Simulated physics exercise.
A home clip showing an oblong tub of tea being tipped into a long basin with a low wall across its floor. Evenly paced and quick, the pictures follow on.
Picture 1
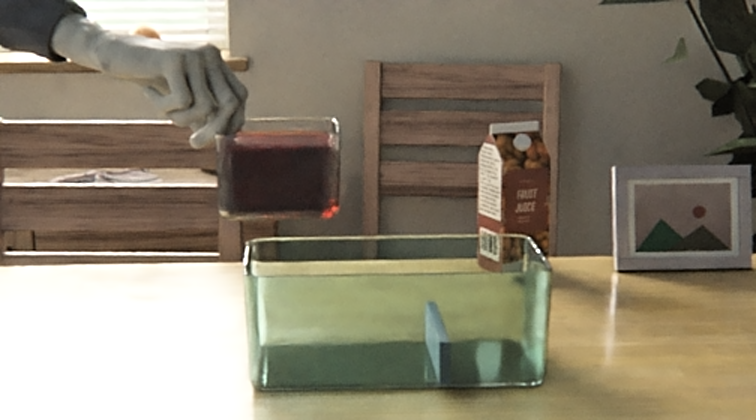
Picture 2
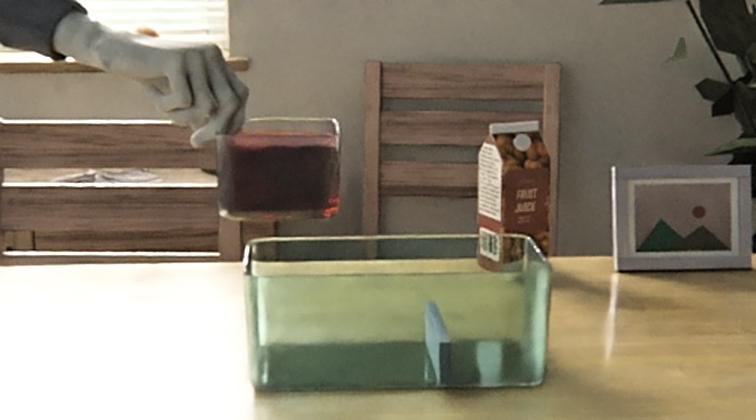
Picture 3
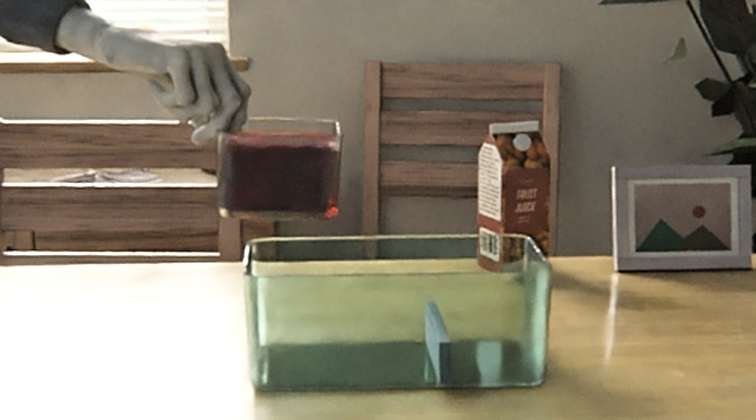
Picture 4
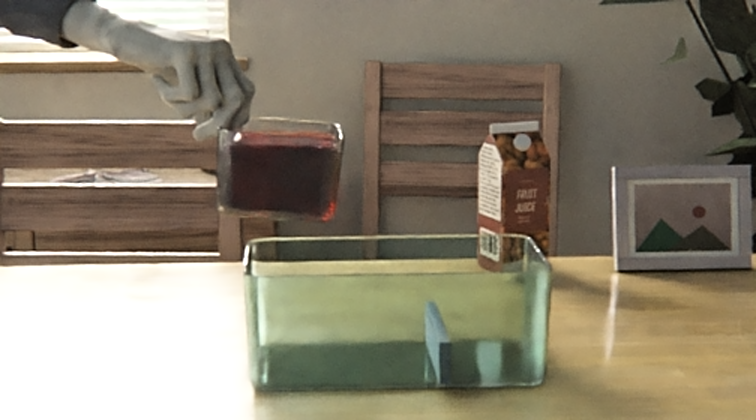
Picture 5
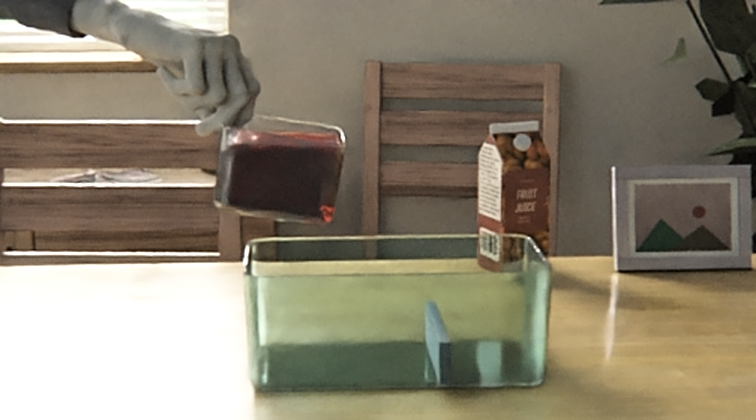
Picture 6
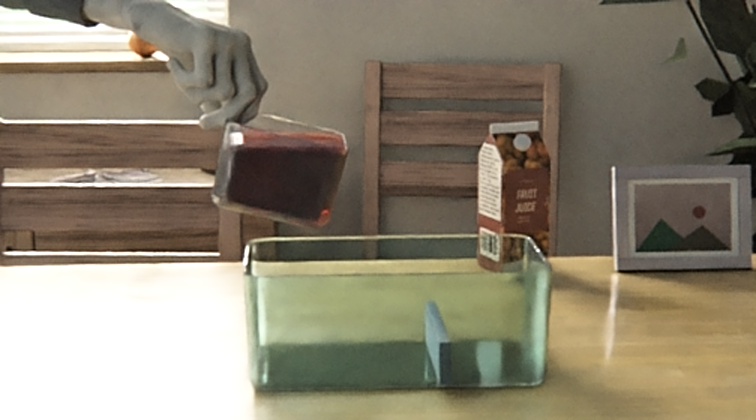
In a home dining area, seen level from across a pale wooden table, two slatted wooden chairs stand behind, with window blinds at the upper left. A greyish hand holds a clear tub of dark red tea above a long greenish glass basin with a low blue wall inside, near a juice carton and a framed picture. The hand slowly tilts the tub rightward, its right side dipping, while the view stays still.
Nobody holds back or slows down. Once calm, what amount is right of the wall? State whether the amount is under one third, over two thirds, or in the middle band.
Once it settles, the part right of the wall is below a third, I'd say.
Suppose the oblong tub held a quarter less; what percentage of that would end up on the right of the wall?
My estimate is about 0 percent.
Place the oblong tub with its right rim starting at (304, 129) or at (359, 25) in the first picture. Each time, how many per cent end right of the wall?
First place gives some 5 %, second place some 65 %.
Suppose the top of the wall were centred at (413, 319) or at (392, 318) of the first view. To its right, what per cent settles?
In order, 45 and 65 in a hundred.
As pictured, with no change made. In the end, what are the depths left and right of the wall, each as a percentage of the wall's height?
The left side sits at 60 per cent and the right side at 0.
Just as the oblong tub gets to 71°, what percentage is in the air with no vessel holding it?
I'd put it at roughly 25 percent of it.
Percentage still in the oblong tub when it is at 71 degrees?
Roughly 50 percent remains at that point.
A moment on, the oblong tub is tipped part way and 49 per cent is still to pour, 28 is left of the wall and 1 right of it.
Next, the oblong tub is tipped right over and 6 per cent is still to pour, 87 is left of the wall and 3 right of it.
Then the oblong tub is tipped right over and 0 per cent is still to pour, 96 is left of the wall and 4 right of it.
Later the oblong tub is tipped right over and 0 per cent is still to pour, 96 is left of the wall and 4 right of it.
Finally, 96 per cent lies left of the wall, 4 right of it and 0 outside.
